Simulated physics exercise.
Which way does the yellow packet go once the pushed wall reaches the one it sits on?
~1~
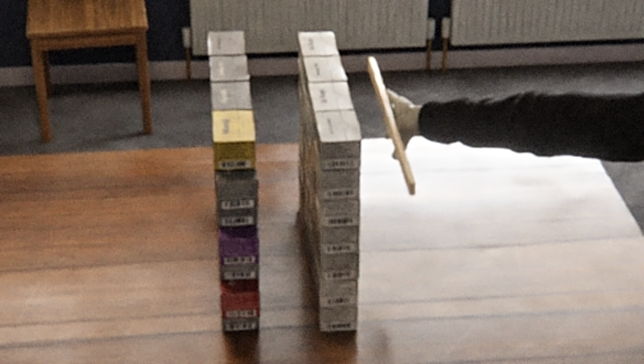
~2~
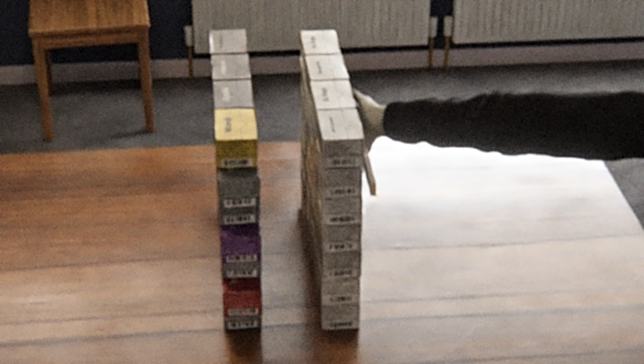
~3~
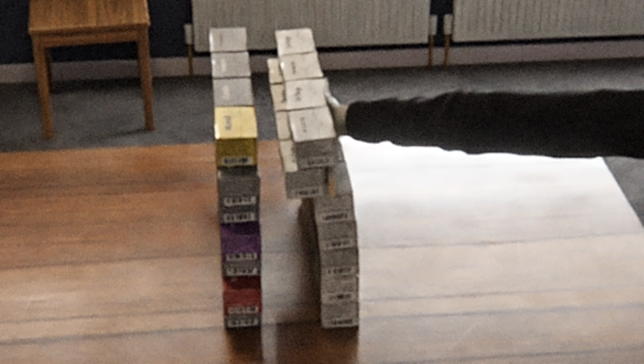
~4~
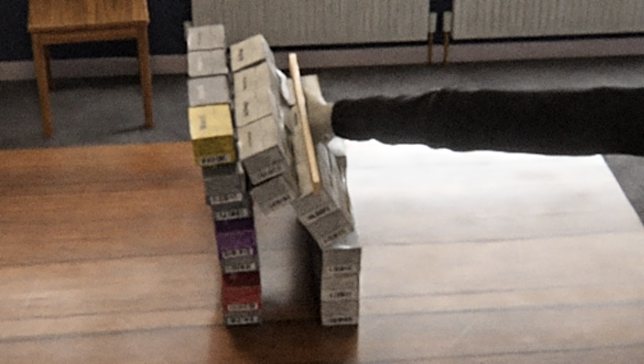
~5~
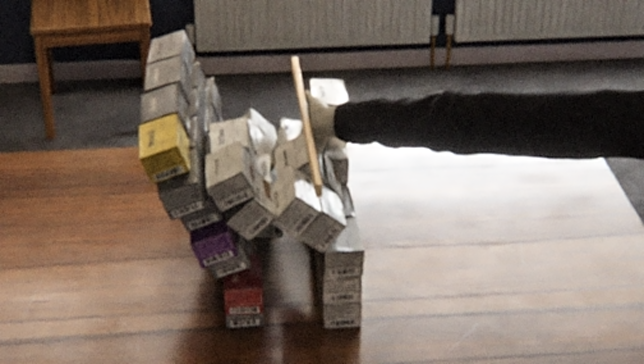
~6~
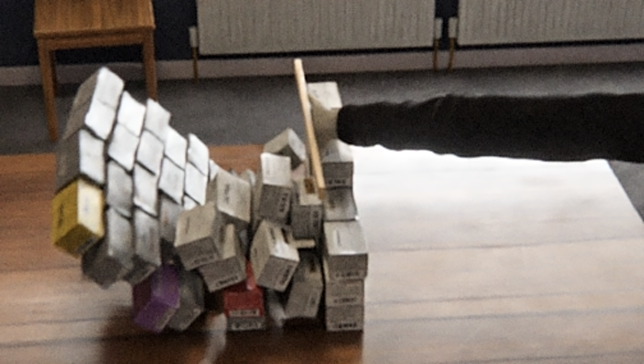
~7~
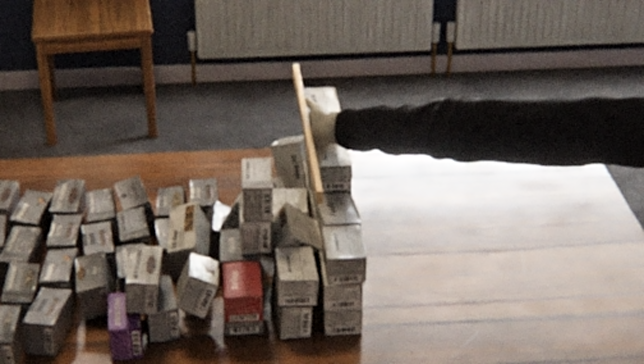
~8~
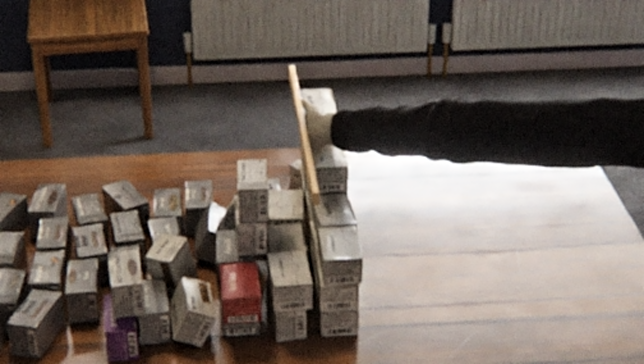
It moves to the left, tipping over and dropping along with the upper part of its wall.
Pale wall of small packets buckling as a hand pushes a wooden strip, toppling the second wall leftward into scattered packets.
